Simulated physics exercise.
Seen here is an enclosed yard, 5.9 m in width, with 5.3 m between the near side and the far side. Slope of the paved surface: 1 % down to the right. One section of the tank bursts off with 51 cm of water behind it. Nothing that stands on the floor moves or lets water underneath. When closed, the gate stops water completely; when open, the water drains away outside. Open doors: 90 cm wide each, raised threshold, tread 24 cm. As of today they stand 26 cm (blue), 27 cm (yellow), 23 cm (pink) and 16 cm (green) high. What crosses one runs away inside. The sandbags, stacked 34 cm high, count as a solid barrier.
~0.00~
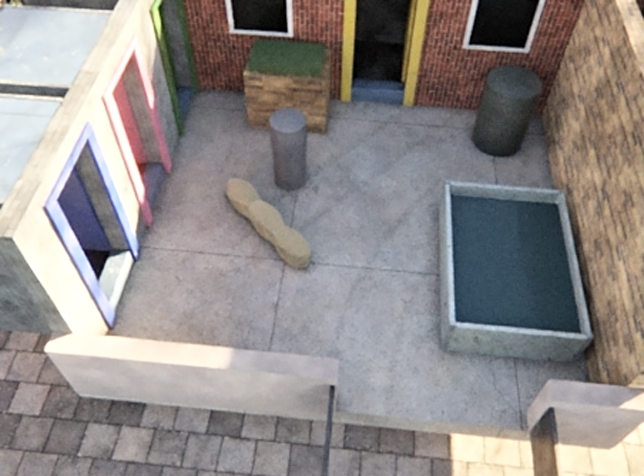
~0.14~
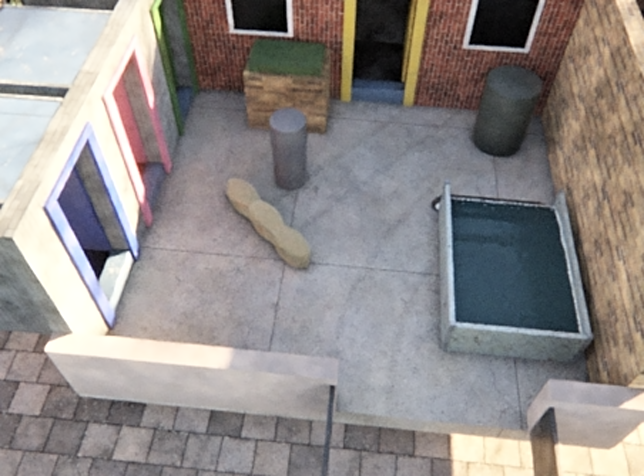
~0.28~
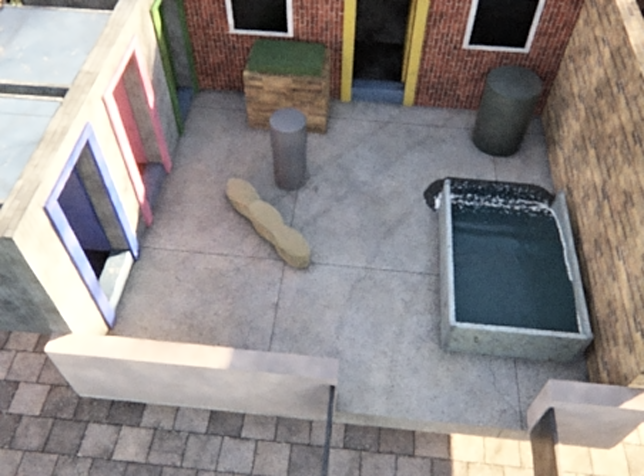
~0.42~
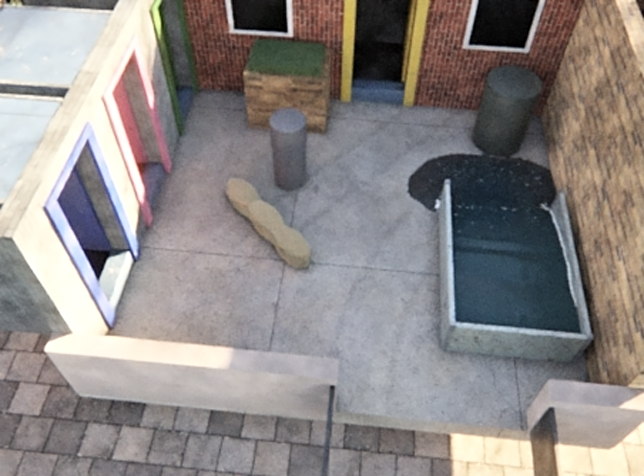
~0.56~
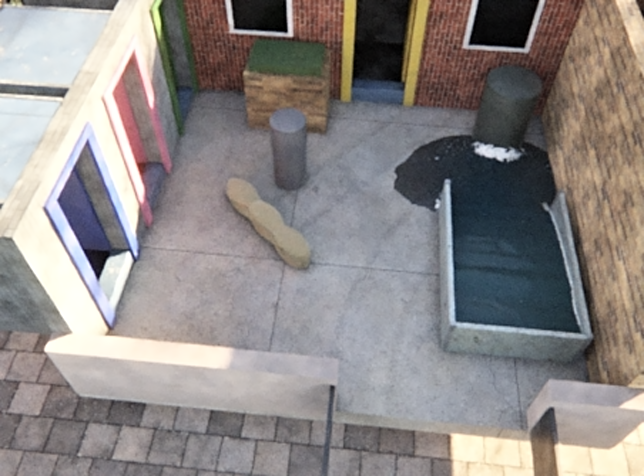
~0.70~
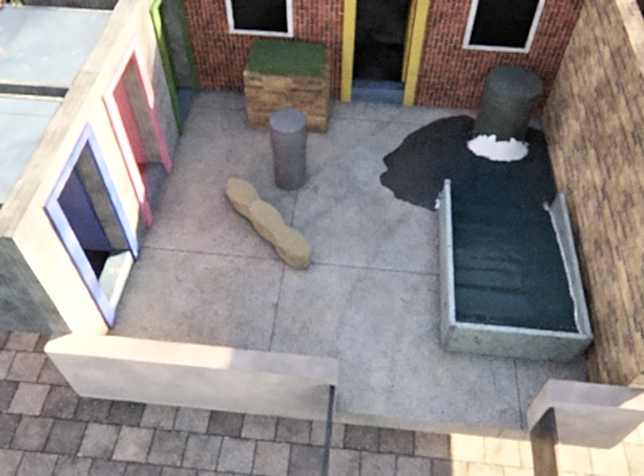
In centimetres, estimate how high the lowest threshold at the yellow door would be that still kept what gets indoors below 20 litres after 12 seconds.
It comes to roughly 17 cm.
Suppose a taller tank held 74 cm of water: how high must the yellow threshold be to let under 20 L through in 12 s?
It would take a step of about 28 cm.
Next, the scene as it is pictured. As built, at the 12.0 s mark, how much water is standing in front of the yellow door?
5.0 cm.
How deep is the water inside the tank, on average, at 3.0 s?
About 14 cm.
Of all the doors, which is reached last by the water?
It is the blue one.
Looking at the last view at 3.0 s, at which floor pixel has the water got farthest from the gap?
The farthest wet point sits near (197, 90) in the last view.
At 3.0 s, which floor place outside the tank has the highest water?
Look close to (341, 116).
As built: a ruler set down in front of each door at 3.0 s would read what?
Blue door 0 cm, yellow door 19 cm, pink door 0 cm, green door 4 cm.
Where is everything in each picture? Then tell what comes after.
In the first picture, still water, 51 cm deep, in the tank at (510, 256); the yellow door at (382, 52) is dry.
In the second picture, water pours out on the far side and has run 0.2 m, to a hidden place; about 6 cm deep outside, 51 cm at the back.
In the third picture, water pours out on the far side and has run 0.6 m, to (447, 182); about 9 cm deep outside, 51 cm at the back.
In the fourth picture, water pours out on the far side and has run 1.1 m, to (458, 158); about 7 cm deep outside, 51 cm at the back.
In the fifth picture, the front is at (453, 140), 1.6 m from the gap on the far side; 2.8 m2 of floor is wet, 51 cm left at the back.
In the sixth picture, water pours out on the far side and has run 2.0 m, to (456, 120); about 7 cm deep outside, 46 cm at the back; the yellow door at (382, 52), 3.0 m from the gap, is still 1.1 m from the nearest water.
After 1.4 s water covers 20 % of the floor, deepest (36 cm) near (534, 117); 6 cm at the yellow door, 0 litres in over its 27 cm threshold.
After 3.0 s water covers 30 % of the floor, deepest (34 cm) near (341, 116); 19 cm at the yellow door, 0 litres in over its 27 cm threshold.
After 12.0 s water covers 95 % of the floor, deepest (9 cm) near (546, 188); 5 cm at the yellow door, 0 litres in over its 27 cm threshold.
At the yellow door as built, the water arrived by 1.4 s and peaked near 24 cm at 4.0 s.
Run again over the same 12 s with other heights there, 54 litres in over 13.5 cm, 12 litres over 19 cm. The limit of 20 litres is kept from about 17 cm up.
